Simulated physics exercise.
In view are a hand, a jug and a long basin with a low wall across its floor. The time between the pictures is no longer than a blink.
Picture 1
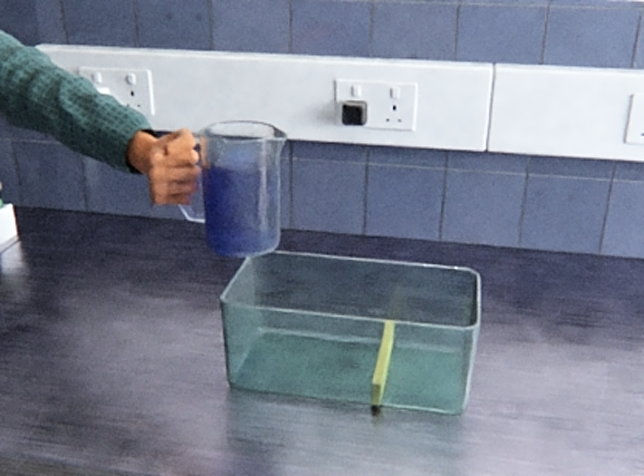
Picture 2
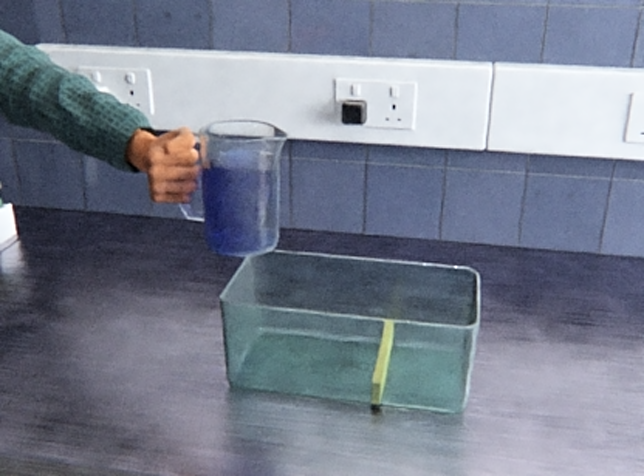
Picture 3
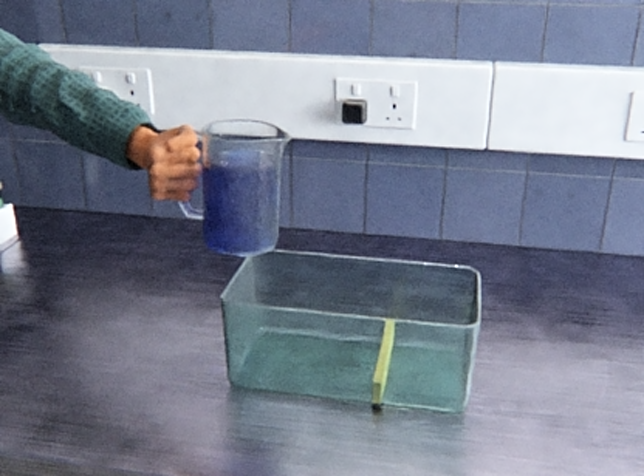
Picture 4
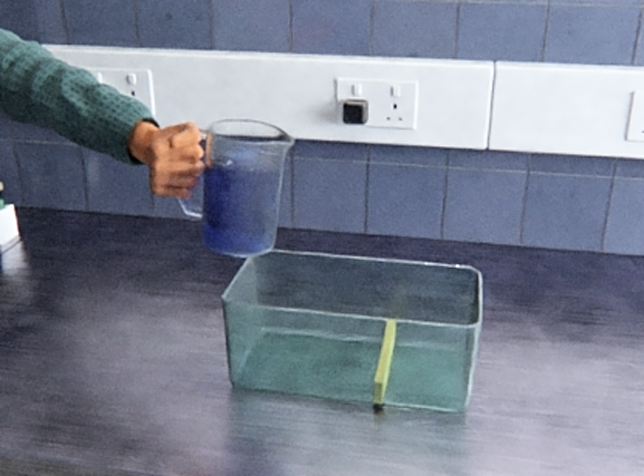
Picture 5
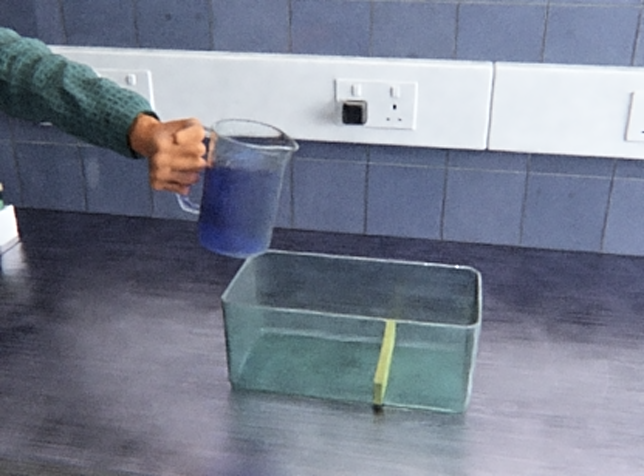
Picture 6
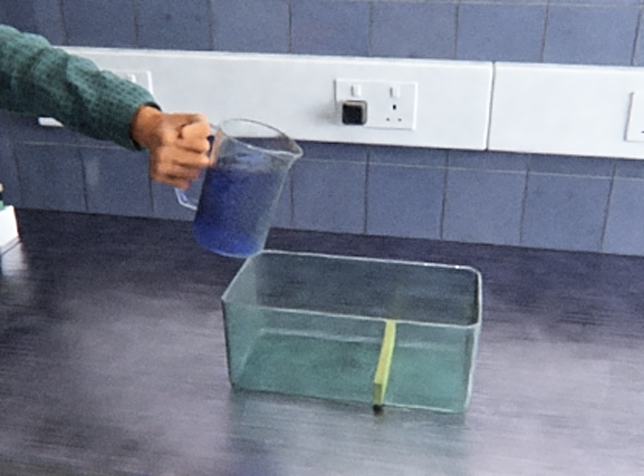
A hand holding a clear jug of blue liquid above a long glass basin, slowly tilting the jug to the right.
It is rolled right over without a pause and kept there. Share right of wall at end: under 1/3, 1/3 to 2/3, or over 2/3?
I expect what gathers right of the wall to fall below one third.
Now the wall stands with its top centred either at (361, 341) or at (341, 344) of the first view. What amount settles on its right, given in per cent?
With the first placement it is 45 %, with the second 95 %.
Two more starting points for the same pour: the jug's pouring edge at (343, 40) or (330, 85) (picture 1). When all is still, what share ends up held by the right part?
You'd get around 55 per cent and then around 80 per cent.
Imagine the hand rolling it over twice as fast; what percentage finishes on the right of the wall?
Around 10 percent.
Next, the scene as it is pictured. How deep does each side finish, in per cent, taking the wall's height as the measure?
I'd say close to 70 per cent on the left side and 10 on the right.
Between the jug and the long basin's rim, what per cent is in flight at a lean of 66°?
5 per cent.
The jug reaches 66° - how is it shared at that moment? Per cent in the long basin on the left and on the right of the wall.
About 0 per cent left, 0 per cent right.
A moment on, the jug is tipped part way and 93 per cent is still to pour, 1 is left of the wall and 0 right of it.
Next, the jug is tipped on its side and 46 per cent is still to pour, 36 is left of the wall and 1 right of it.
Then the jug is tipped right over and 6 per cent is still to pour, 84 is left of the wall and 3 right of it.
Later the jug is tipped right over and 0 per cent is still to pour, 90 is left of the wall and 8 right of it.
At rest 90 per cent lies left of the wall, 8 right of it and 2 outside.
